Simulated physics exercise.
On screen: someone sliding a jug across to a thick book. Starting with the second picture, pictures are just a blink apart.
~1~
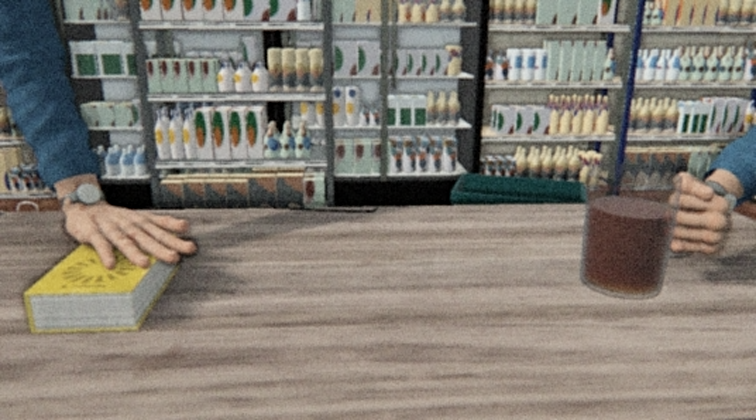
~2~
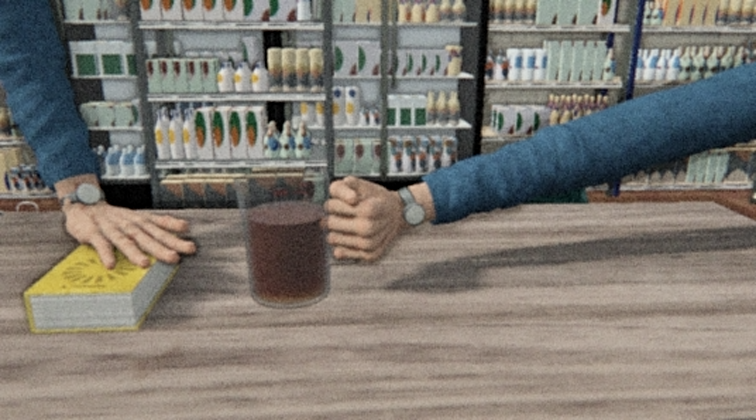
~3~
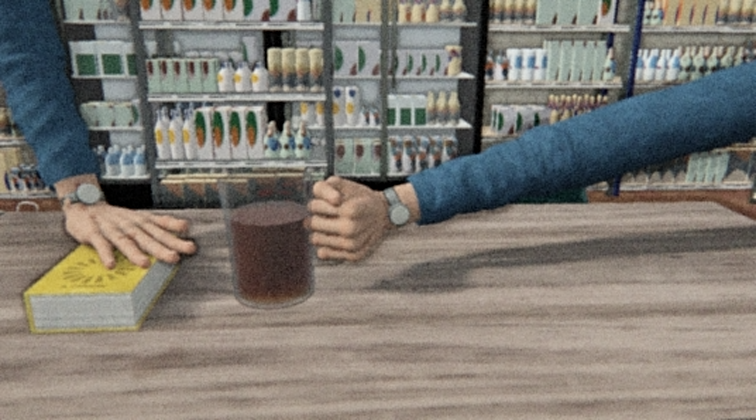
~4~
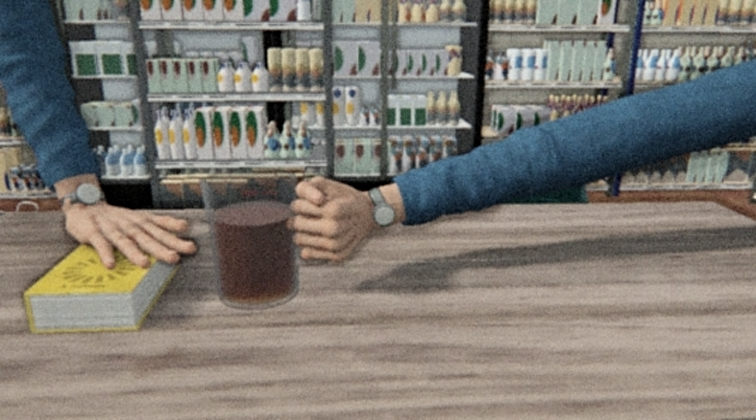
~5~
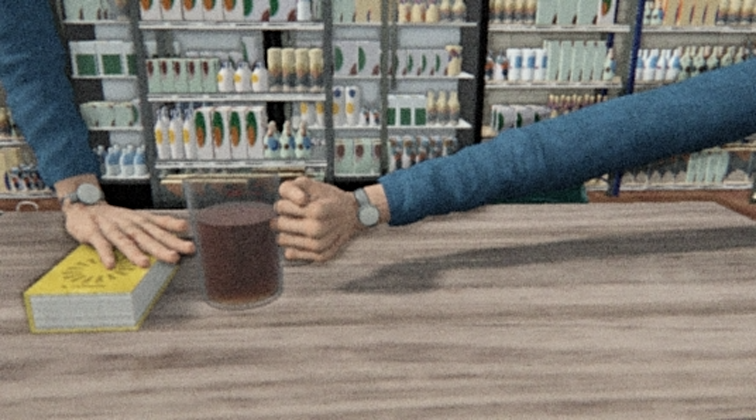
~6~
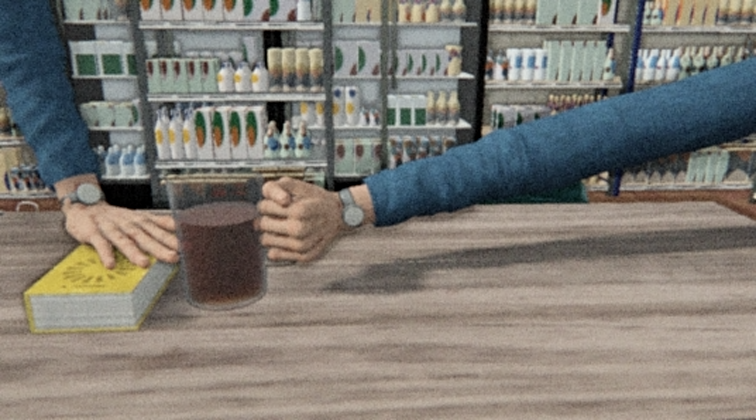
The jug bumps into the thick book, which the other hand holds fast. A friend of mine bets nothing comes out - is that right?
Yes, it all stays in.
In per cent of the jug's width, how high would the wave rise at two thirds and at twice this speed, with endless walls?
First 15 %, second 45 %.
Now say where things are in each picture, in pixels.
The first frame shows at rest; jug (628, 228) about two thirds full; thick book (112, 278).
The second frame shows under way; jug about two thirds full, surface at (287, 212).
The third frame shows moved on by about 15 px; jug (272, 234) about two thirds full.
The fourth frame shows moved on by about 15 px; jug about two thirds full, surface at (254, 212).
The fifth frame shows moved on by about 15 px; jug (239, 235) about two thirds full.
The sixth frame shows moved on by about 15 px; jug about two thirds full, surface at (221, 213); thick book (112, 278).
Soon after, the jug meets the thick book.
Later, the iced tea surges up the wall; the wave climbs under half way to the rim.
In the end, the jug stands at the thick book; nothing has left it.
